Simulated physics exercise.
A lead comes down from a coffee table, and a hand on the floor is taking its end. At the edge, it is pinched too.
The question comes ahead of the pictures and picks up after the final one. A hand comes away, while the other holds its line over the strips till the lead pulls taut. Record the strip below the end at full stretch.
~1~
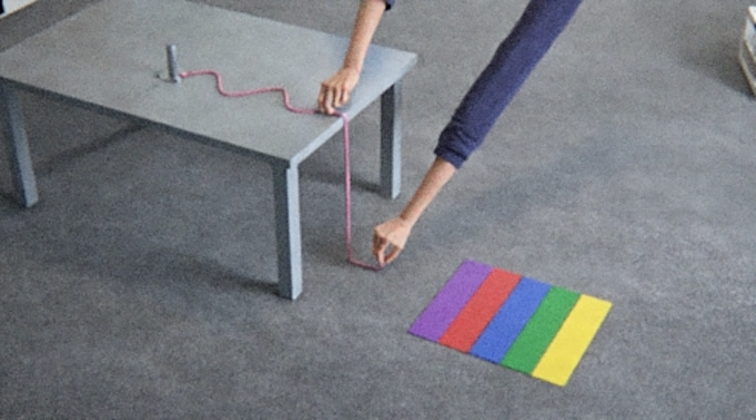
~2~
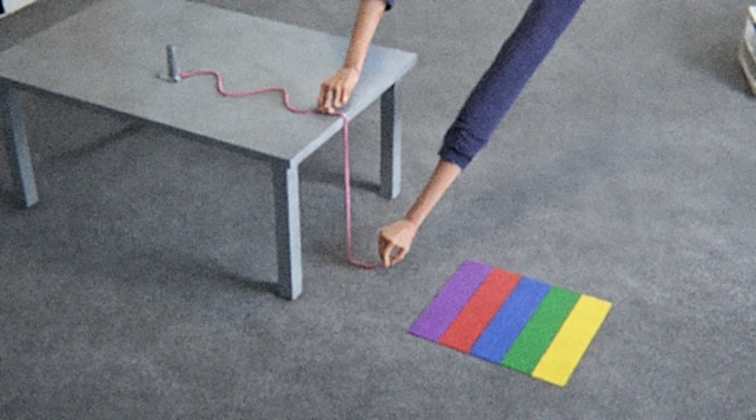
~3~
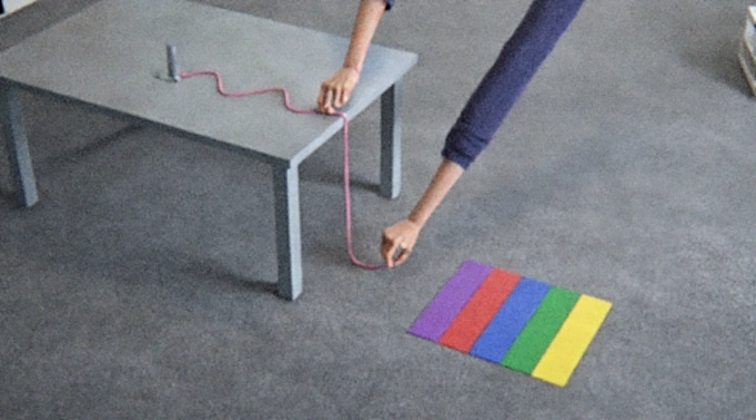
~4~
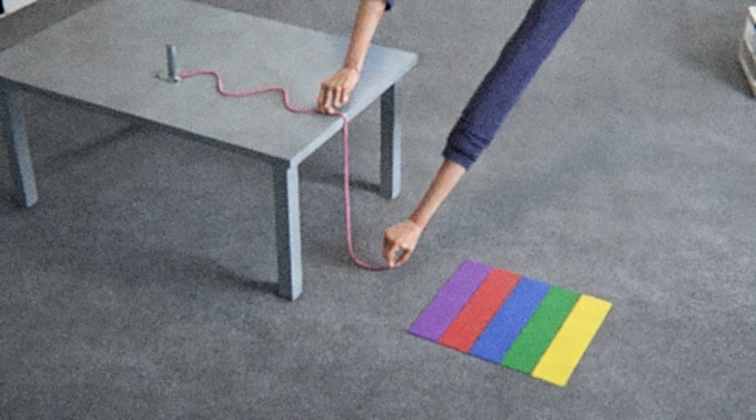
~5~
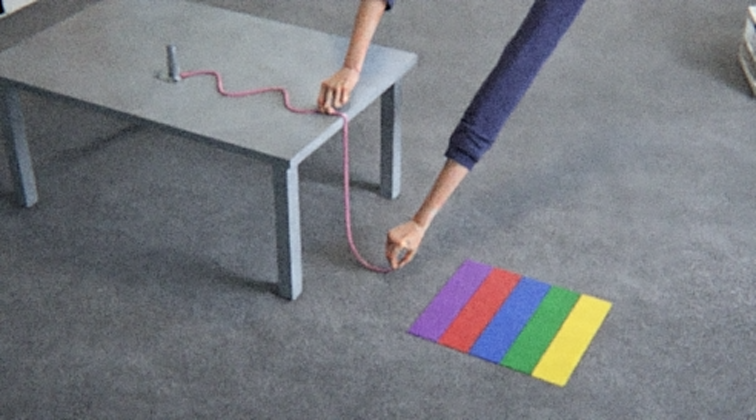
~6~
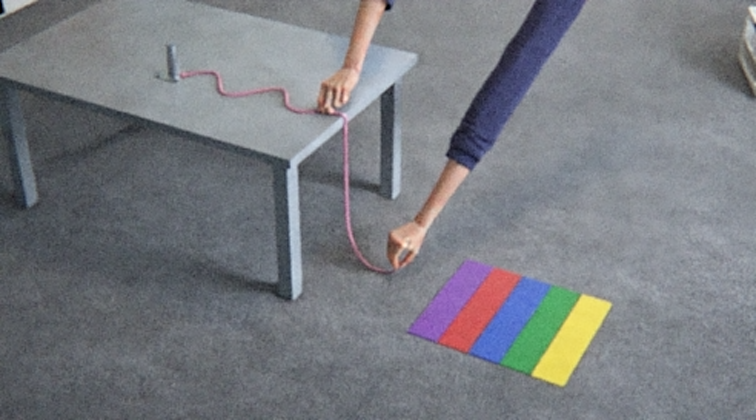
Below the end: Green.
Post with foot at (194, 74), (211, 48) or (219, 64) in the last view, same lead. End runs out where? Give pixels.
Pixels, try by try: About (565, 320), (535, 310), (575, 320).
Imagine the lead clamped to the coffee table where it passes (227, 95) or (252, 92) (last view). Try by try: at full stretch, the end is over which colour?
Colour per try: Blue / blue.
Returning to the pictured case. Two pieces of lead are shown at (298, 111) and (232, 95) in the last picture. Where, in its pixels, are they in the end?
Roughly (350, 124) for the first and (258, 95) for the second.
Soon after, end near (497, 298); over red.
Then, end near (528, 308); over blue.
At full stretch, end near (546, 313); over green. It halts on the green strip.
